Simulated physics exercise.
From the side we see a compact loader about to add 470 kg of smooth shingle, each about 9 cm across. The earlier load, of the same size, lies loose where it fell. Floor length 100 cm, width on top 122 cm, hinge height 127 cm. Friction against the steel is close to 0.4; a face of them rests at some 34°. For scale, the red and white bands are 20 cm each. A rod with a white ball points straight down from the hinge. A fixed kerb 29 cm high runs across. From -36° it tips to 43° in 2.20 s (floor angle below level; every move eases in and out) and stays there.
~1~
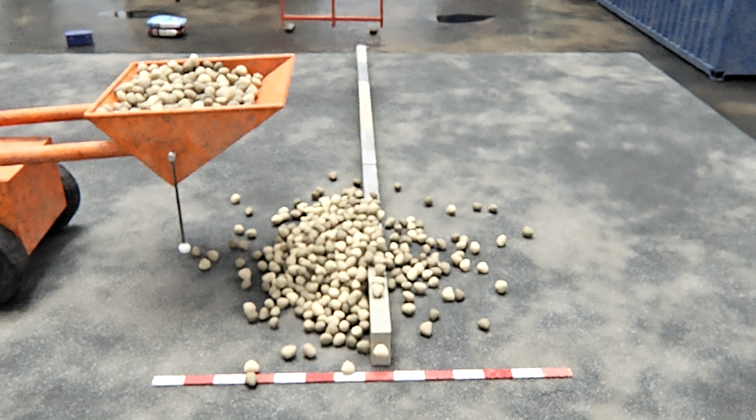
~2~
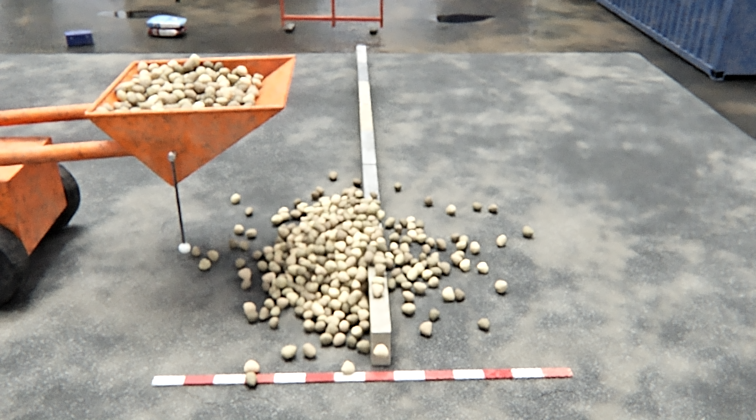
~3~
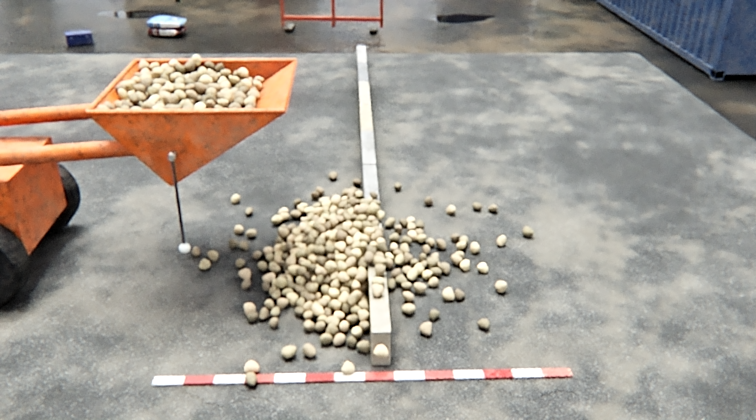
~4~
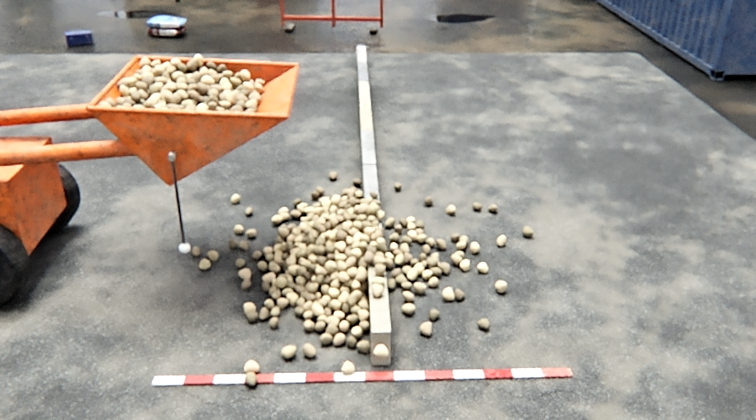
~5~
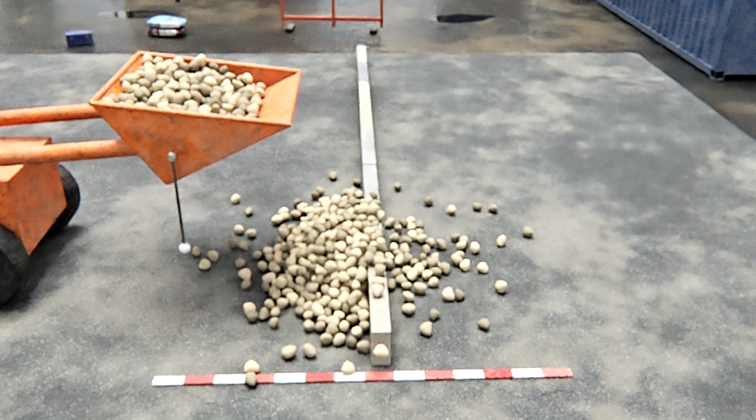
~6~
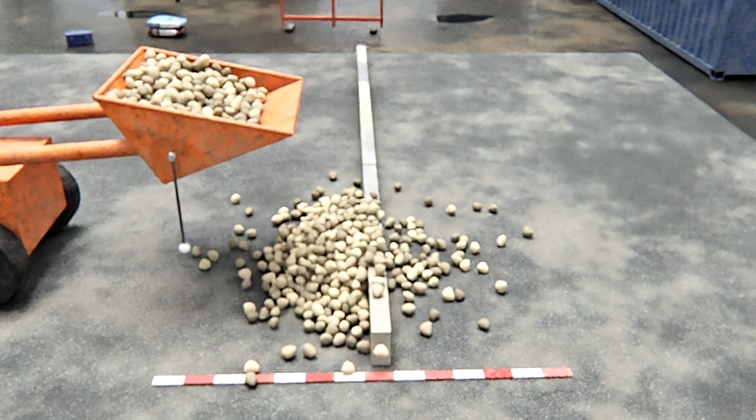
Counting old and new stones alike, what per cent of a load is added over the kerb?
About 0 per cent.
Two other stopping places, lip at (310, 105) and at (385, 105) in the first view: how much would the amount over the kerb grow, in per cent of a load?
About 5 and 80 per cent.
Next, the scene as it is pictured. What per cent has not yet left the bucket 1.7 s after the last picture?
About 10 per cent.
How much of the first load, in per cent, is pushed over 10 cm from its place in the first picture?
About 15 per cent.
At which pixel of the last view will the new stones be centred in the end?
Around (300, 243).
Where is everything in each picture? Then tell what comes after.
The bucket is at -36°, its lip at (283, 106); the top of the load is at (198, 71). The earlier load is highest near (369, 224), 35 cm above ground level, 88 % on this side of the kerb, 12 % over the kerb, in the first frame.
Lip at (283, 108), floor tilted -35°, highest stones at (199, 71), in the second frame.
Lip at (285, 111), floor tilted -33°, highest stones at (168, 71), in the third frame.
Lip at (288, 117), floor tilted -30°, highest stones at (160, 72), in the fourth frame.
The bucket is at -26°, its lip at (290, 125); the top of the load is at (154, 72), in the fifth frame.
The bucket is at -22°, its lip at (293, 134); the top of the load is at (148, 69), in the sixth frame.
Then, 1.0 s after the last picture the floor is at 31°; in per cent of one load, 90 in the bucket, 98 on this side of the kerb, 12 over the kerb; the foremost stones are at (490, 240).
Then, 1.7 s after the last picture the floor is at 43°; in per cent of one load, 8 in the bucket, 180 on this side of the kerb, 12 over the kerb; the foremost stones are at (490, 240).
Then, 2.1 s after the last picture the floor is at 43°; in per cent of one load, 0 in the bucket, 187 on this side of the kerb, 12 over the kerb; the foremost stones are at (490, 240).
Then, 4.8 s after the last picture the floor is at 43°; in per cent of one load, 0 in the bucket, 187 on this side of the kerb, 12 over the kerb; the foremost stones are at (490, 240). Net gain over the kerb, 0.
